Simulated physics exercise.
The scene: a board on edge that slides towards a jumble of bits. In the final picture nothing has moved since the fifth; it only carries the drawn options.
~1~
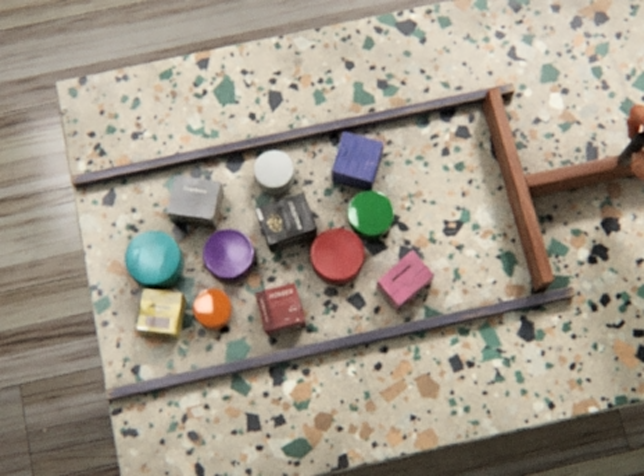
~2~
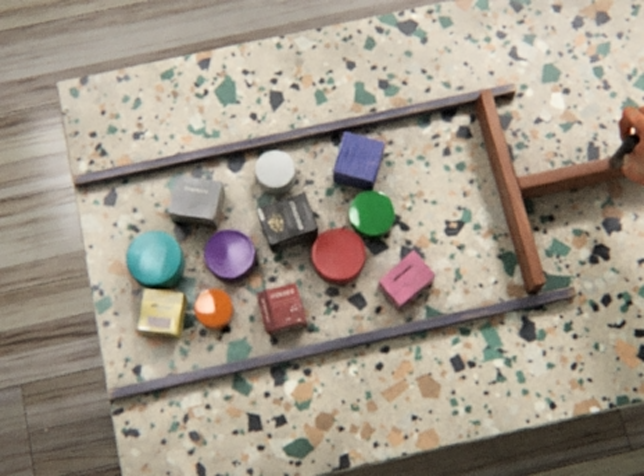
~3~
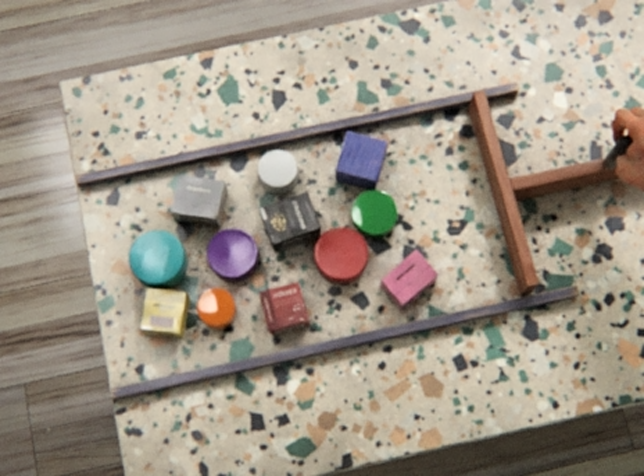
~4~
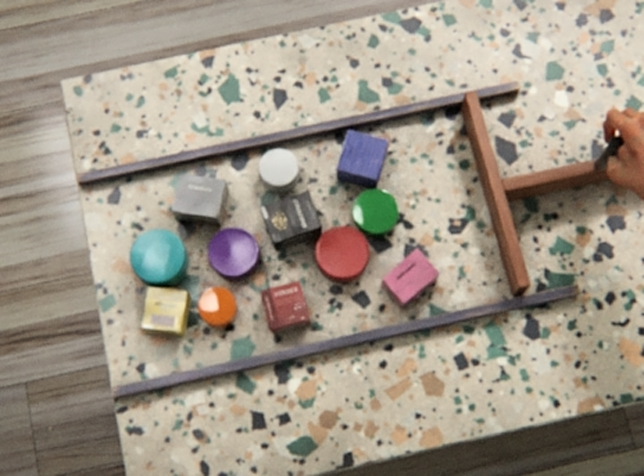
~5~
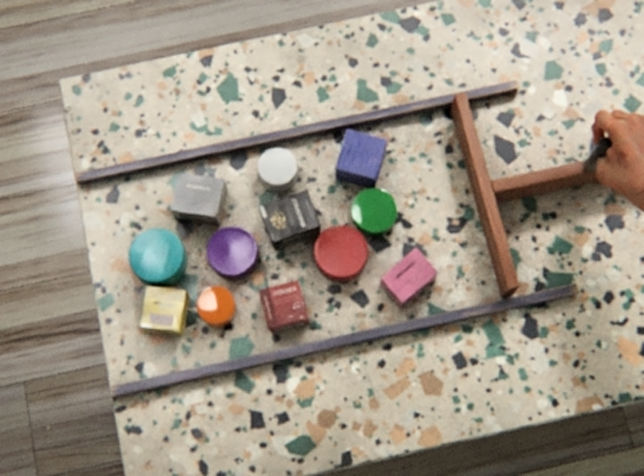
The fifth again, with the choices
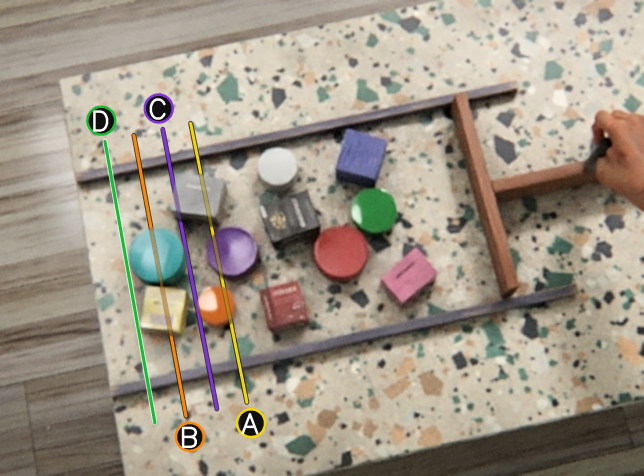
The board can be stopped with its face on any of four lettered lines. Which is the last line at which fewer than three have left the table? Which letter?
It should halt at A.
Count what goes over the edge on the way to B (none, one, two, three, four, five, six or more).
In all, six or more.
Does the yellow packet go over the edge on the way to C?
Yes.
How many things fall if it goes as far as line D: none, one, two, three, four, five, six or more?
Six or more.
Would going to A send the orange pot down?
By then, no.
On the copy, A at (218, 258); B at (159, 271); C at (189, 264); D at (129, 277).
On A. First, board (390, 209); pink packet (370, 284); blue block (346, 167).
Then, board (294, 229); turquoise tin (124, 258); yellow packet (161, 319).
Finally, board (219, 246); turquoise tin (89, 261); purple tub (112, 307); none fallen.
By contrast, B drops seven; C drops three; D drops eight.
